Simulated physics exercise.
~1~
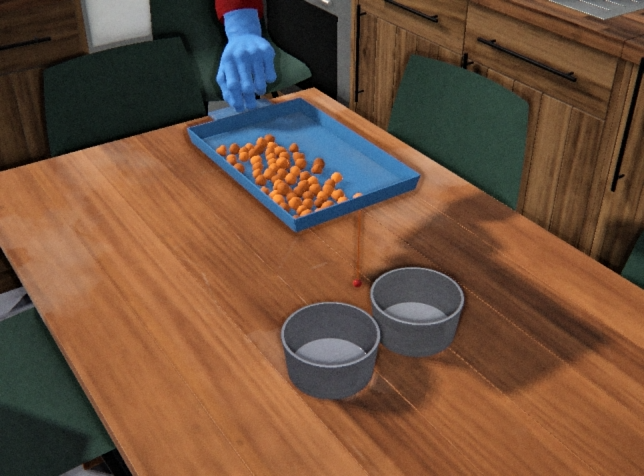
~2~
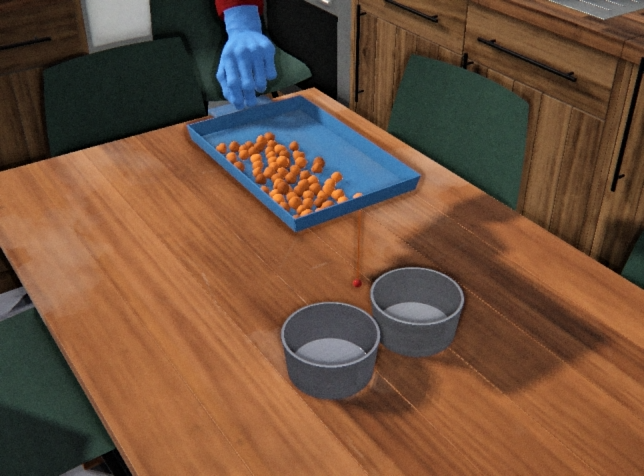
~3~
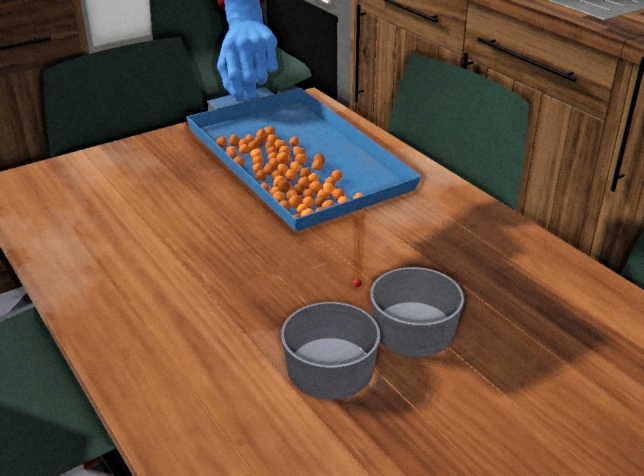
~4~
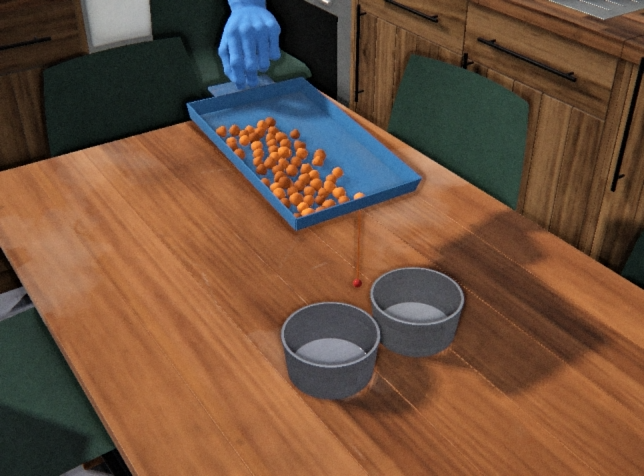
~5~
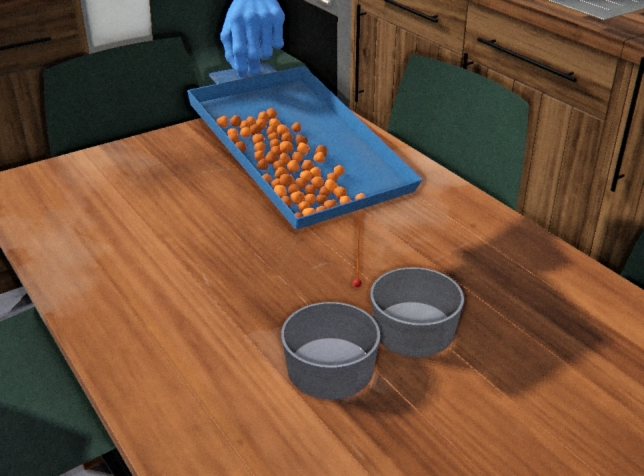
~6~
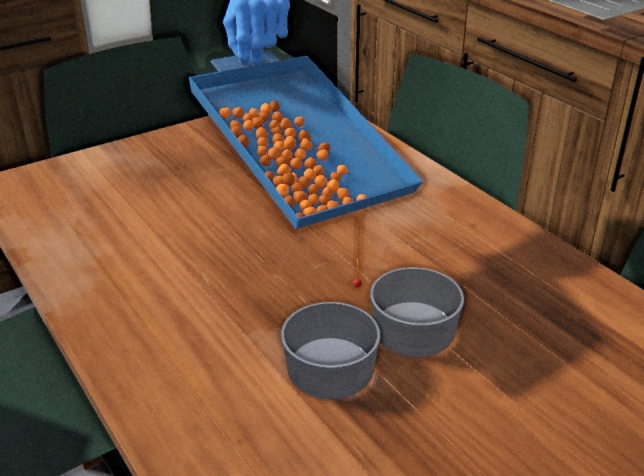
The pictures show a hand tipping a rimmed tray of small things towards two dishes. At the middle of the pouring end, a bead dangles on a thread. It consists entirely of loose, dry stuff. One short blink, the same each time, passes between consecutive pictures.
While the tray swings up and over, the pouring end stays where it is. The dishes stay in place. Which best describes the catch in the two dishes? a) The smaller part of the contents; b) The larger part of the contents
b.
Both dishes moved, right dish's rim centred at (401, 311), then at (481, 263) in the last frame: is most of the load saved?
The bulk of it and then the bulk of it.
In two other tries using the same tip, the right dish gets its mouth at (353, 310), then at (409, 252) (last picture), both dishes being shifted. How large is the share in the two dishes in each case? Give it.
Trial 1 near 30 percent, trial 2 near 0 percent.
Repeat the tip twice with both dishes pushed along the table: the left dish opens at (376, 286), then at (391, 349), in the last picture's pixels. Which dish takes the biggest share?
The one at left the first time, the one at left the second.
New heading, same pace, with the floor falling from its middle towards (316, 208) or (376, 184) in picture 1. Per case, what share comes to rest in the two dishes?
First heading 80 %, second heading 70 %.
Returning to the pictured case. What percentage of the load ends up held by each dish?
Left dish keeps 10 %, right dish keeps 70 %.
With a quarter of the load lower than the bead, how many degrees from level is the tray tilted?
I'd say close to 105 degrees.
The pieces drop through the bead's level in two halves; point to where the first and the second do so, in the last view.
I'd say close to (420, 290) at first and close to (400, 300) later on.
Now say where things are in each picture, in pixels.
In the first picture, corners of the pouring end at (296, 217) and (416, 174), level; middle of the load at (282, 174), coated peanuts; left dish at (358, 375); right dish at (445, 333); bead on its thread at (358, 283).
In the second picture, corners of the pouring end at (296, 217) and (416, 175), level; middle of the load at (282, 173).
In the third picture, corners of the pouring end at (296, 217) and (417, 176), tipped barely, lowest at the right corner; middle of the load at (282, 169).
In the fourth picture, corners of the pouring end at (297, 216) and (417, 177), tipped a little, lowest at the right corner; middle of the load at (283, 164).
In the fifth picture, corners of the pouring end at (298, 216) and (418, 179), tipped a little, lowest at the right corner; middle of the load at (284, 159).
In the sixth picture, corners of the pouring end at (300, 216) and (419, 180), tipped clearly, lowest at the right corner; middle of the load at (287, 155); left dish at (358, 375); right dish at (445, 333).
Soon, tray tipped steeply; nearly all on the tray; a stray few in the air.
A while on, tray tipped right over; most on the tray; a stray few in the left dish; a stray few in the right dish; a stray few outside both; a small part in the air.
Towards the end, tray tipped past a quarter turn; a small part in the left dish; about two thirds in the right dish; about a quarter outside both.
Finally, tray tipped past a quarter turn; a small part in the left dish; about two thirds in the right dish; about a quarter outside both.
